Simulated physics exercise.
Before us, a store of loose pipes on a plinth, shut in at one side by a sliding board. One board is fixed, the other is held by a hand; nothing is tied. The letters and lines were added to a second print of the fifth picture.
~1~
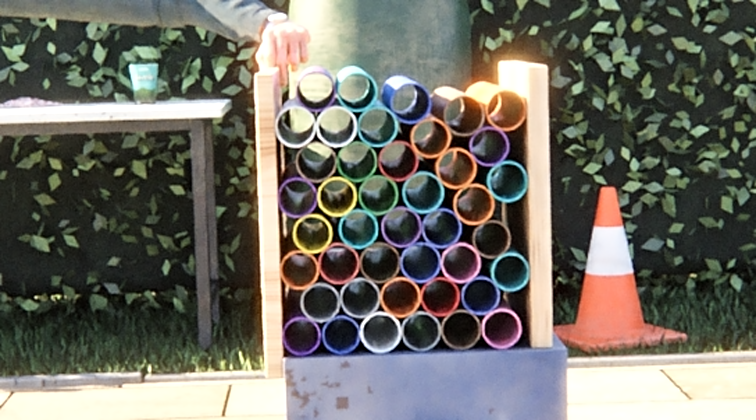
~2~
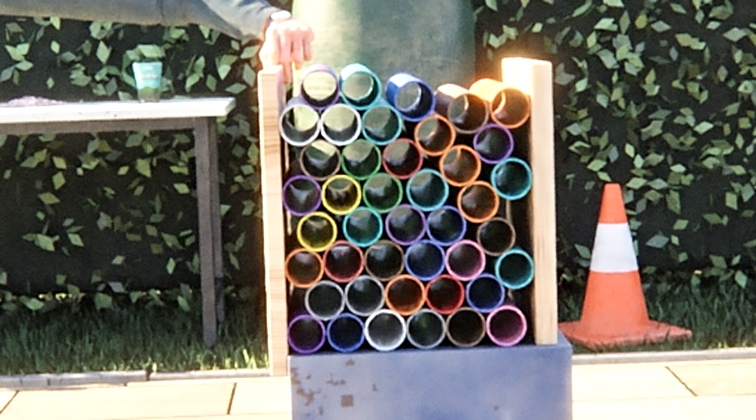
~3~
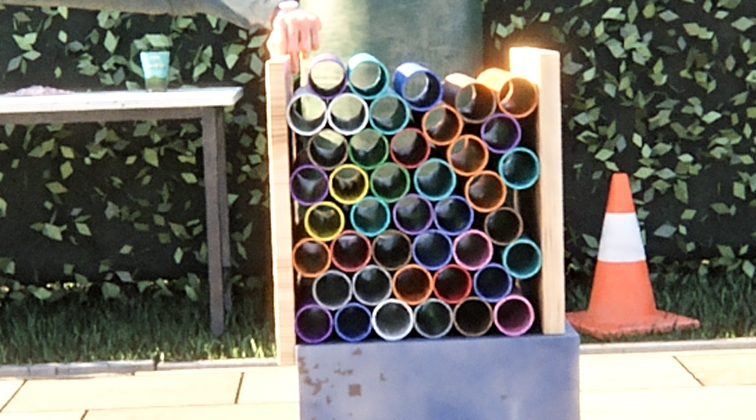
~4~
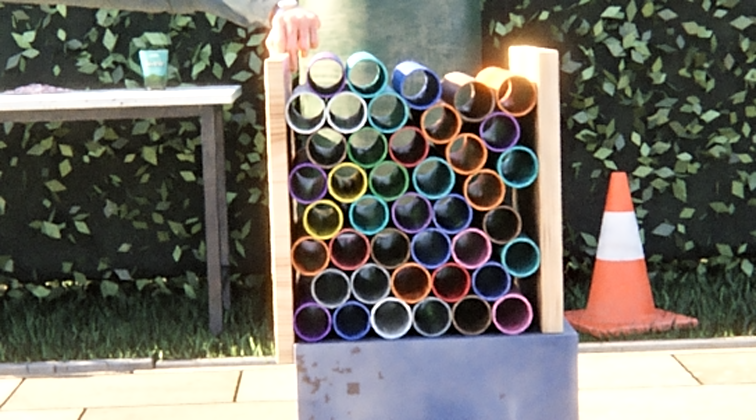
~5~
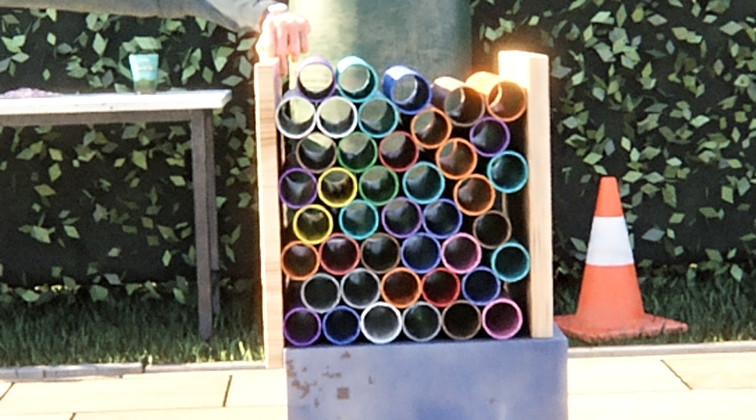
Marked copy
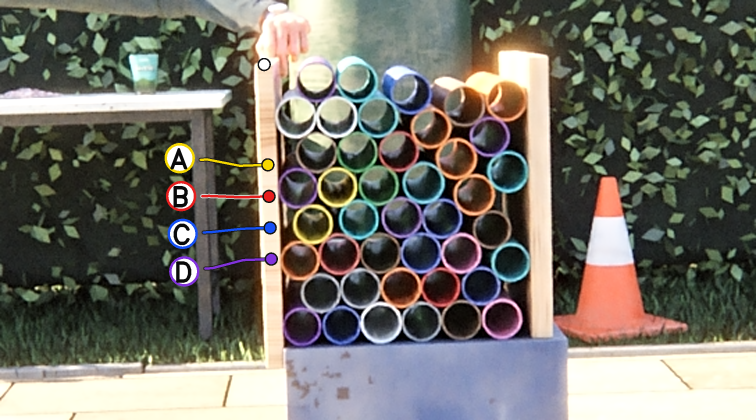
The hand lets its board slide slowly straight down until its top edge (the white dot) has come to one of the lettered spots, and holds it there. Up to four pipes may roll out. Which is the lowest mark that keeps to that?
Slide it to B.
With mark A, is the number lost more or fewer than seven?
Fewer than seven.
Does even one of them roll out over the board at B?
Yes, at B.
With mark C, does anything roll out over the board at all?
Yes, at C.
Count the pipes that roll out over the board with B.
At B the number is two.
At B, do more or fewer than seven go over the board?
At B, fewer than seven.
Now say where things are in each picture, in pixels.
A blue pipe (480, 296); a turquoise pipe (511, 272); a blue pipe (441, 228), in the first picture.
A blue pipe (446, 226); a turquoise pipe (427, 190), in the second picture.
An orange pipe (468, 155); a turquoise pipe (389, 114), in the third picture.
A turquoise pipe (368, 77); side board (284, 196), in the fourth picture.
A purple pipe (302, 326); a pink pipe (502, 319); a blue pipe (481, 286), in the fifth picture.
On the marked copy, A at (268, 165); B at (269, 196); C at (270, 228); D at (271, 259); the white dot at (264, 65).
Taking B. A third of the way, top of the board (276, 125).
Two thirds of the way, top of the board (278, 193).
When it is over, top of the board (278, 195), two out over the board.
As for the rest, A two out over the board; C more than four out over the board; D more than four out over the board.
